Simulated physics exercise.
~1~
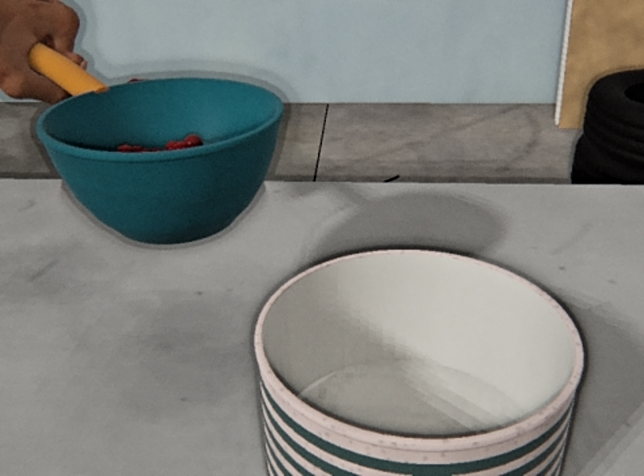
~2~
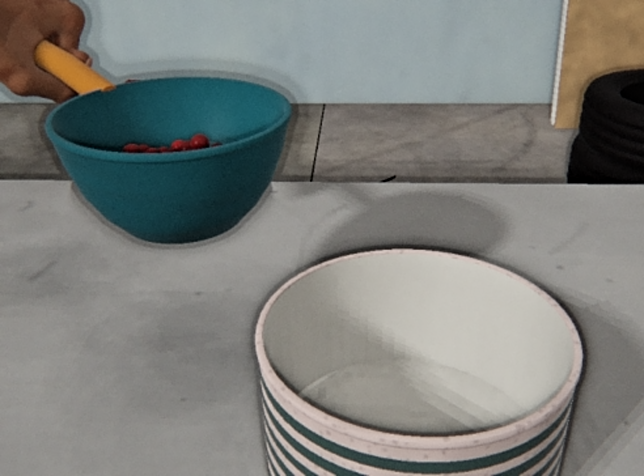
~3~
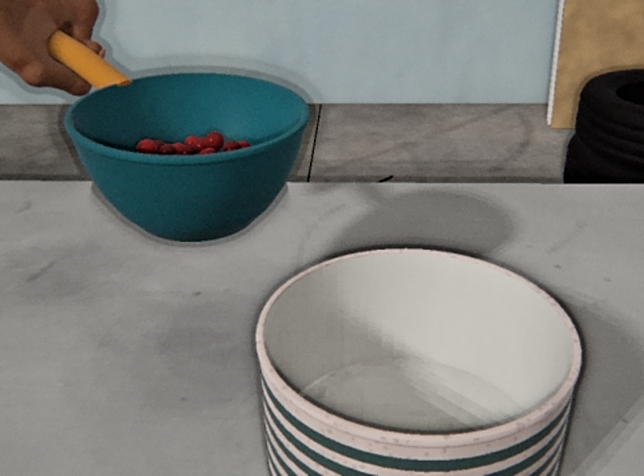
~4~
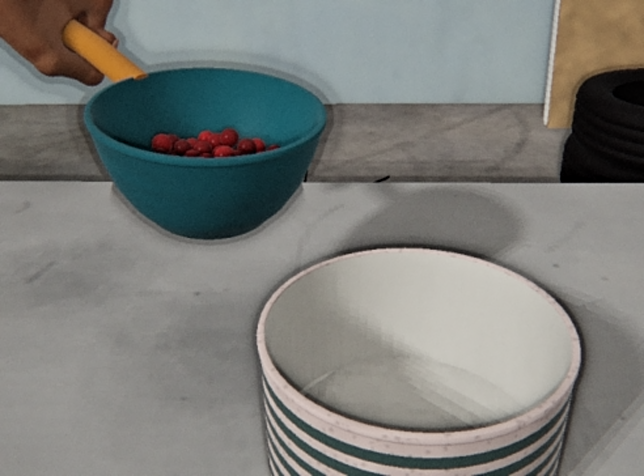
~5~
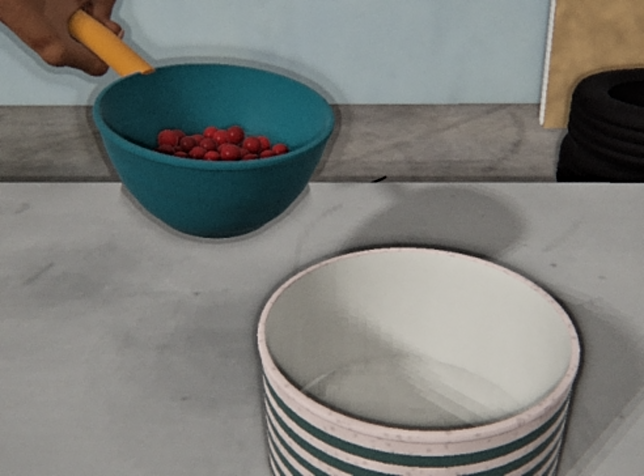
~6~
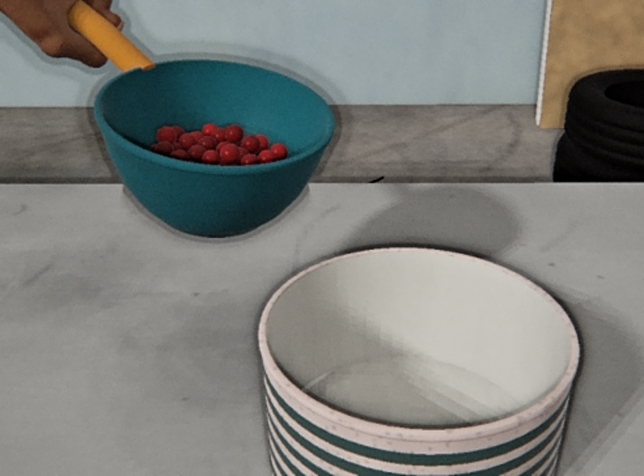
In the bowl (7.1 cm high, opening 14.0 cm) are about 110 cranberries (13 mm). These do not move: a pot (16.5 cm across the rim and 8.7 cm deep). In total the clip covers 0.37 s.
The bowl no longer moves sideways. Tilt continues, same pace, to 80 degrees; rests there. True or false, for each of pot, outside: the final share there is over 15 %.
Pot: False, outside everything: True.
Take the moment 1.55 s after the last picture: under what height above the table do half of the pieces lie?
Some 14 centimetres, I reckon.
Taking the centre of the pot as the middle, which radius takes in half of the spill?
Some 12 centimetres.
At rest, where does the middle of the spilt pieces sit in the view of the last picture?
Around (274, 357).
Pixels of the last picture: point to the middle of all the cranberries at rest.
Somewhere about (235, 192) in the final view.
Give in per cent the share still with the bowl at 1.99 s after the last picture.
Roughly 80 % of the load.
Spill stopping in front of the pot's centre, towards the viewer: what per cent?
About 10 per cent.
Then, 0.60 s after the last picture, tilt 35 degrees; bowl 100 %; middle of all pieces near (204, 159).
Then, 1.10 s after the last picture, tilt 54 degrees; bowl 100 %; middle of all pieces near (206, 155).
Then, 1.55 s after the last picture, tilt 71 degrees; bowl 100 %; middle of all pieces near (215, 160).
Then, 1.99 s after the last picture, tilt 80 degrees; outside 15 %, bowl 80 %, in the air 5 %; middle of all pieces near (236, 206).
In the end, outside 35 %, bowl 65 %, pot 0 %.
